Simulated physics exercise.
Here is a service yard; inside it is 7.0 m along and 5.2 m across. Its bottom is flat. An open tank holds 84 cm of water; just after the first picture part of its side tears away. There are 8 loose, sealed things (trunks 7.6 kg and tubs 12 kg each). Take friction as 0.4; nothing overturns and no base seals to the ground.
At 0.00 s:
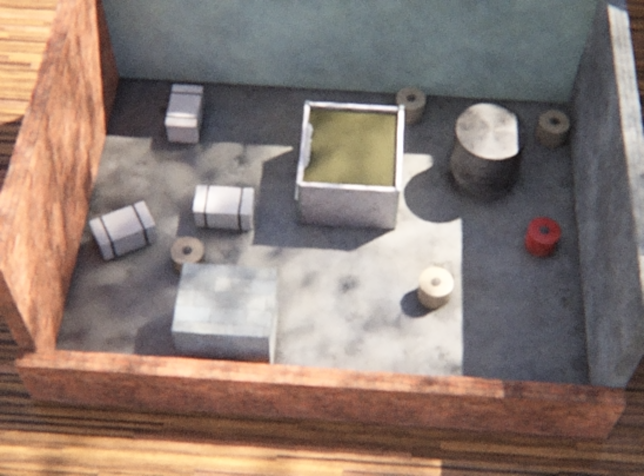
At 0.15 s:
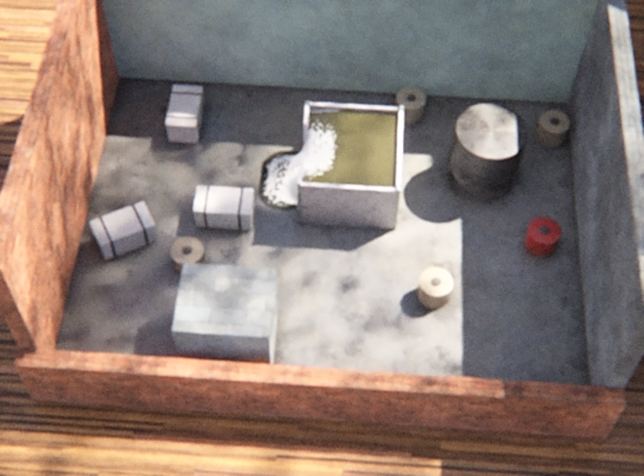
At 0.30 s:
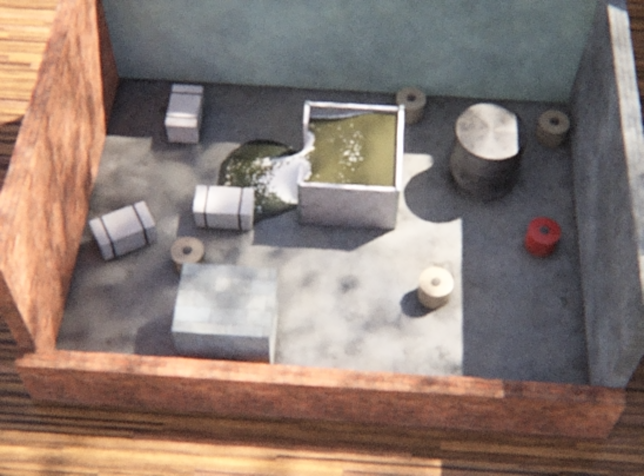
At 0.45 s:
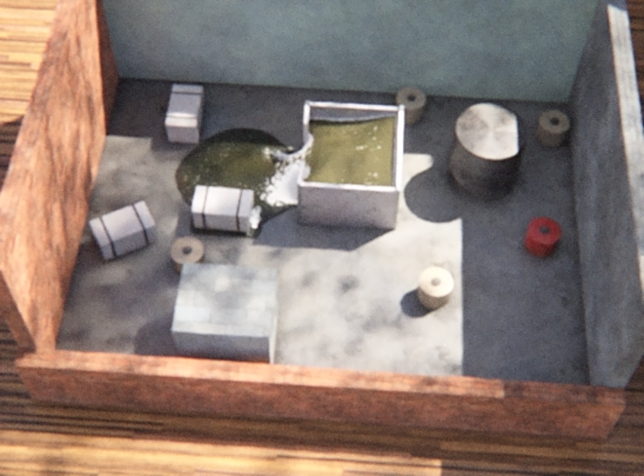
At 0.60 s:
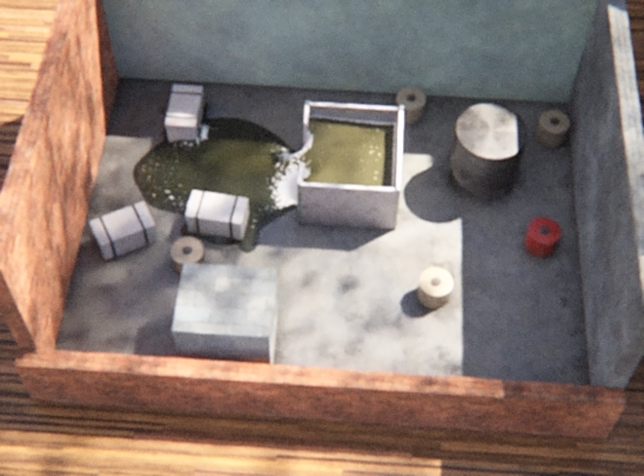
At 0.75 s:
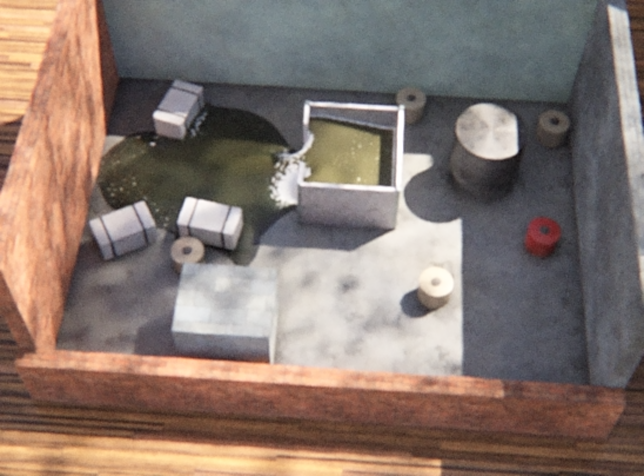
An open, square tank of murky yellow-green water stands toward the back of a flat grey yard with rust-brown and grey walls, seen from above by a still camera. White strapped trunks lie at left, a pale block in front, and a grey drum and small tubs, one red, at right. Water bursts foaming from the tank's left side, spreads leftward in a dark pool, and slightly shifts two trunks.
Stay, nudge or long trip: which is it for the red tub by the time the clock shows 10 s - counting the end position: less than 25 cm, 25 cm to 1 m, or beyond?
The red tub stays put.
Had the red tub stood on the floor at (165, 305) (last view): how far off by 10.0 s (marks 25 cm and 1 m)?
It travels far.
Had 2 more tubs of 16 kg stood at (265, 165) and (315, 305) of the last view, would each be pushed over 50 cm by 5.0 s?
In turn: Over, short of it.
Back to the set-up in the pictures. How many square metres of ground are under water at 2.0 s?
Roughly 14 m2.
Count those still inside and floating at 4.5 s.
4 of them.
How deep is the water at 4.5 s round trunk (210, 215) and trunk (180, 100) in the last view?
About 10 and 10 cm.
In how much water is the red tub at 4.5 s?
About 0 cm.
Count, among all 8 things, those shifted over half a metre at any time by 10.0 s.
4 of them.
After 2.0 s the red tub is near (545, 231), 0.0 m from its start, aground; 2 afloat.
After 4.5 s the red tub is near (545, 231), 0.0 m from its start, aground; 4 afloat.
After 7.0 s the red tub is near (545, 231), 0.0 m from its start, aground; 2 afloat.
After 10.0 s the red tub is near (545, 231), 0.0 m from its start, aground; 2 afloat.
